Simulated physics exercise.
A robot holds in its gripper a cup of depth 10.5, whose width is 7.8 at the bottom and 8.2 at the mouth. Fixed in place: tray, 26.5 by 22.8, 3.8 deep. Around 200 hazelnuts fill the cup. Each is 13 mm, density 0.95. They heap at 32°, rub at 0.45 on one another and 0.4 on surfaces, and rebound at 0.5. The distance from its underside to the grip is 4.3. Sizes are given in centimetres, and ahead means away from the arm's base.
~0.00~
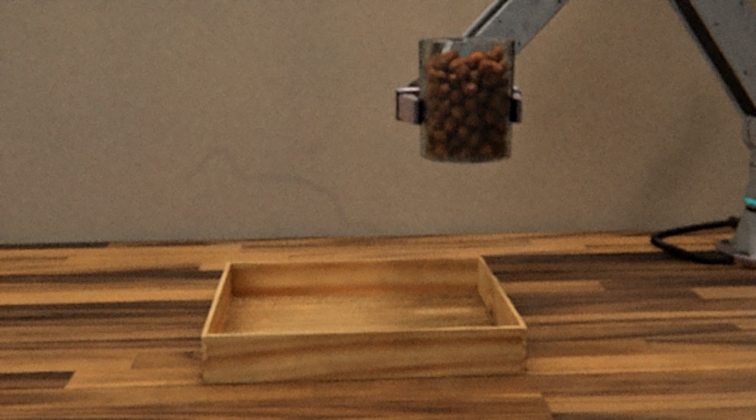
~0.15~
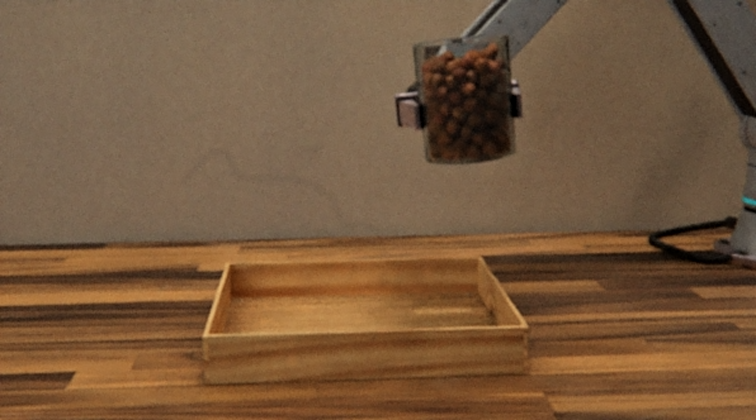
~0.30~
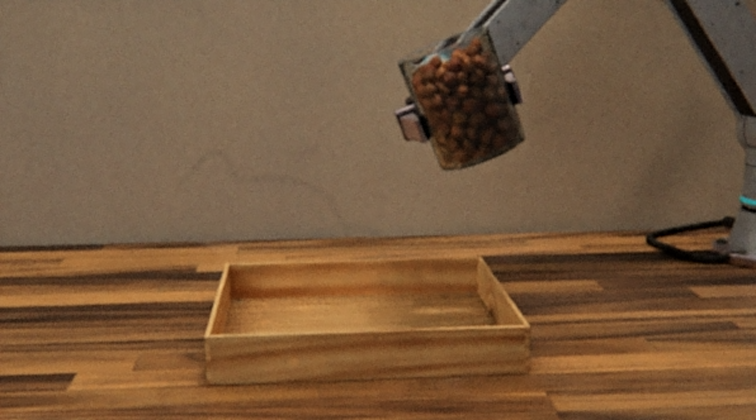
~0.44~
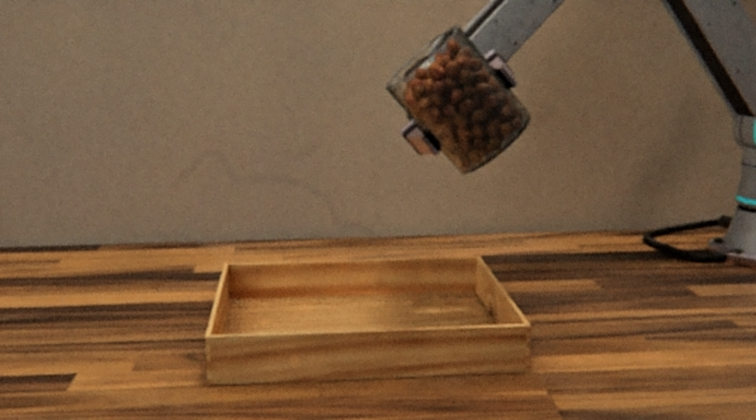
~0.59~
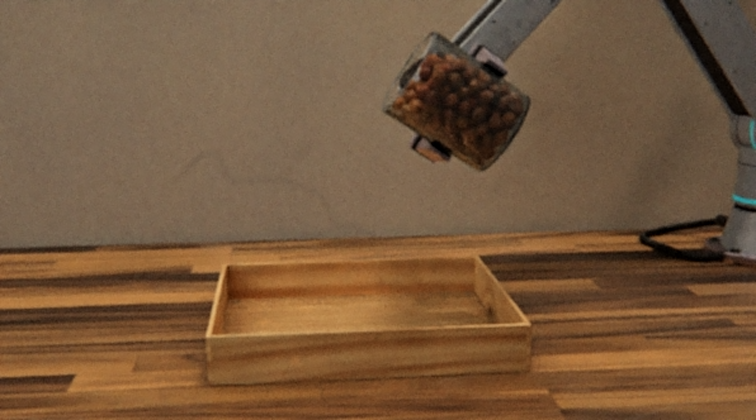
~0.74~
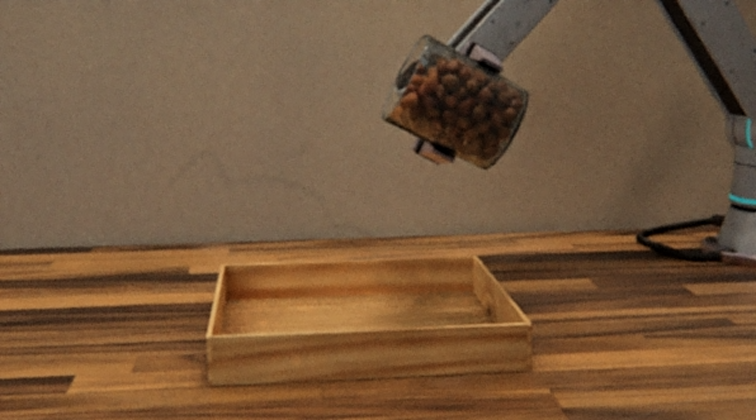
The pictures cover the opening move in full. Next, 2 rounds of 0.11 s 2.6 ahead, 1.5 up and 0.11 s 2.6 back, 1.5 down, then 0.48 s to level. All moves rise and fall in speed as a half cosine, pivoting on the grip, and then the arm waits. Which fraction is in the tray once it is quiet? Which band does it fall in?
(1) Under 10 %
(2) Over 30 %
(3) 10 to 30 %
3, 10 to 30 %.
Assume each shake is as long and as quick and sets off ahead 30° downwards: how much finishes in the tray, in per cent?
Roughly 5 percent of it.
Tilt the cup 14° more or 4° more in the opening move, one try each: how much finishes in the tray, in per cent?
About 45 per cent for the first try and 30 per cent for the second.
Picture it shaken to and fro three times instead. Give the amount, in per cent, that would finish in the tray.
25 per cent or so.
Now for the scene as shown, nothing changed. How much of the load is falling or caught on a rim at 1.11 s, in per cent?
That comes to about 2 per cent, more or less.
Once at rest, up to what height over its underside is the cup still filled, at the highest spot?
Around 8.5 cm up.
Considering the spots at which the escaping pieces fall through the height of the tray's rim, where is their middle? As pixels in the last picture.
They come through centred close to (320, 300).
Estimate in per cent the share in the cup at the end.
Something like 75 percent ends there.
By 1.11 s, tilted 62° forward, highest piece 25 above the table; 176 in the cup, 18 in the tray, 3 in flight or on a rim.
By 1.48 s, tilted 20° forward, highest piece 26 above the table; 150 in the cup, 43 in the tray, 3 on the table or floor, 1 in flight or on a rim.
By 1.86 s, level, highest piece 26 above the table; 150 in the cup, 44 in the tray, 3 on the table or floor.
By 2.91 s, level, highest piece 26 above the table; 150 in the cup, 44 in the tray, 3 on the table or floor.
Final count, 150 in the cup, 44 in the tray, 3 on the table or floor. That is 22 % in the tray.
